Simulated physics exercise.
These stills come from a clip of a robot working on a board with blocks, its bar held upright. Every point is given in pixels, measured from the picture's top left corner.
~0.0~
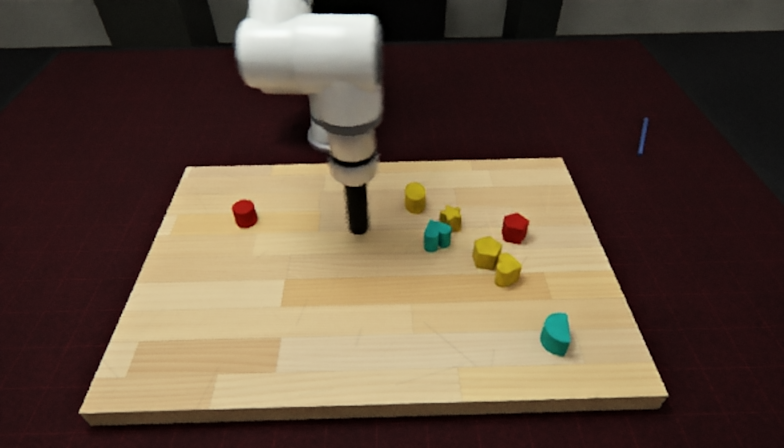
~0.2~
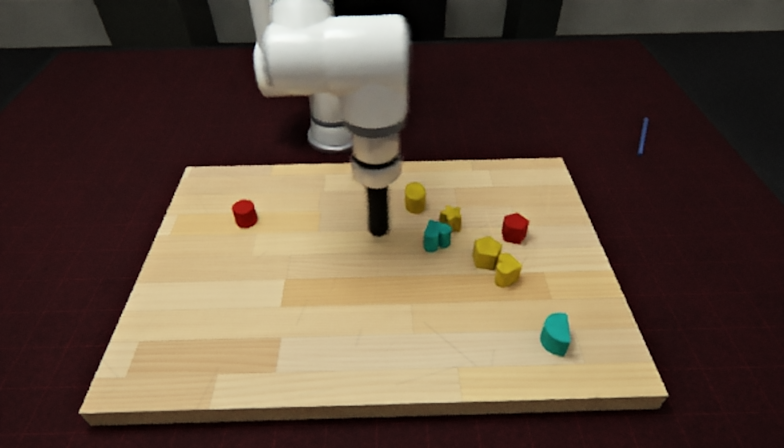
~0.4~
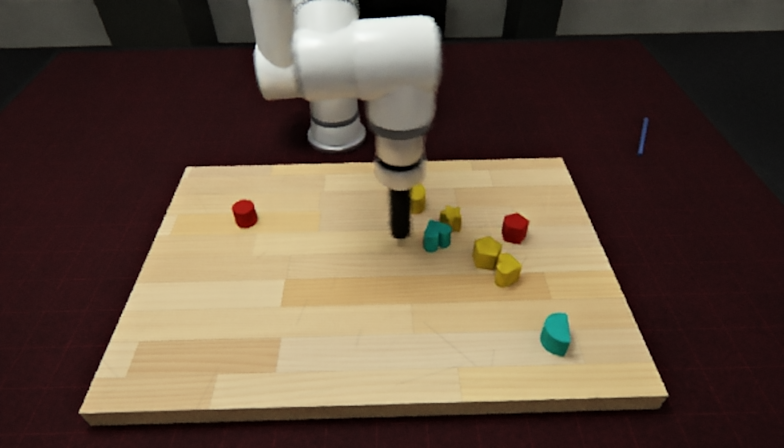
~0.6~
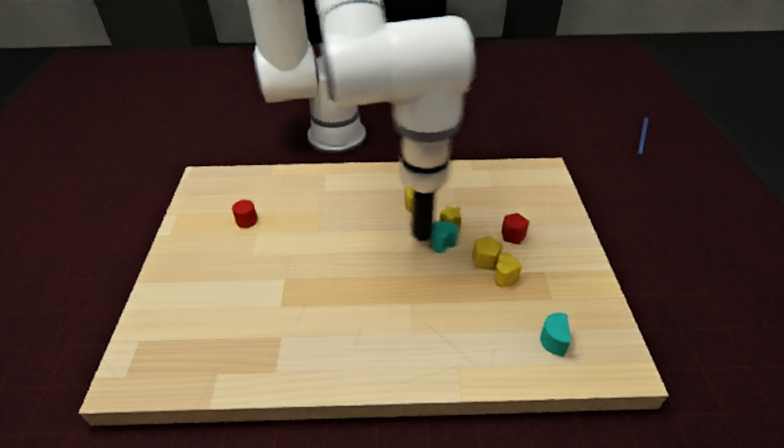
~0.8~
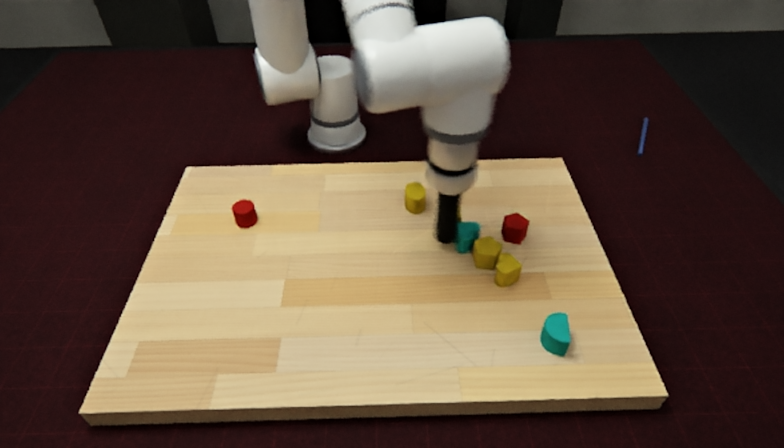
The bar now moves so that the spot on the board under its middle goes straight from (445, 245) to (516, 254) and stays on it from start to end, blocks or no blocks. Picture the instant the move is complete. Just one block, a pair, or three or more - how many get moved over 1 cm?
Three or more move.
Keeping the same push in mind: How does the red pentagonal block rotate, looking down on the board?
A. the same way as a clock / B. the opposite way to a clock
I choose A.
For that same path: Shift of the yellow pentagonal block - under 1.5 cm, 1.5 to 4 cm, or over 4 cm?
It gets moved over 4 cm.
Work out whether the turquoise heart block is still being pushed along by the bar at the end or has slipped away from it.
I think it loses its spot in front.
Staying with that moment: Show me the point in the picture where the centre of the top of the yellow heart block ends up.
That would be at about pixel (518, 277).
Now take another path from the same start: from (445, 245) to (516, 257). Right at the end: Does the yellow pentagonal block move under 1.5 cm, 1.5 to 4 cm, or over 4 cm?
It gets moved over 4 cm.
On the path given first. One third of the way, bar at (470, 240); turquoise heart block at (489, 227), turned 15° anticlockwise; yellow pentagonal block at (491, 247).
Two thirds of the way, bar at (494, 243); turquoise heart block at (503, 223), turned 60° anticlockwise; yellow pentagonal block at (509, 253), turned 35° clockwise; yellow heart block at (517, 273), turned 25° clockwise; red pentagonal block at (522, 219), turned 15° clockwise.
At the end, bar at (518, 246); turquoise heart block at (506, 223), turned 70° anticlockwise; yellow pentagonal block at (522, 257), turned 85° clockwise; yellow heart block at (518, 277), turned 35° clockwise; red pentagonal block at (524, 217), turned 20° clockwise.
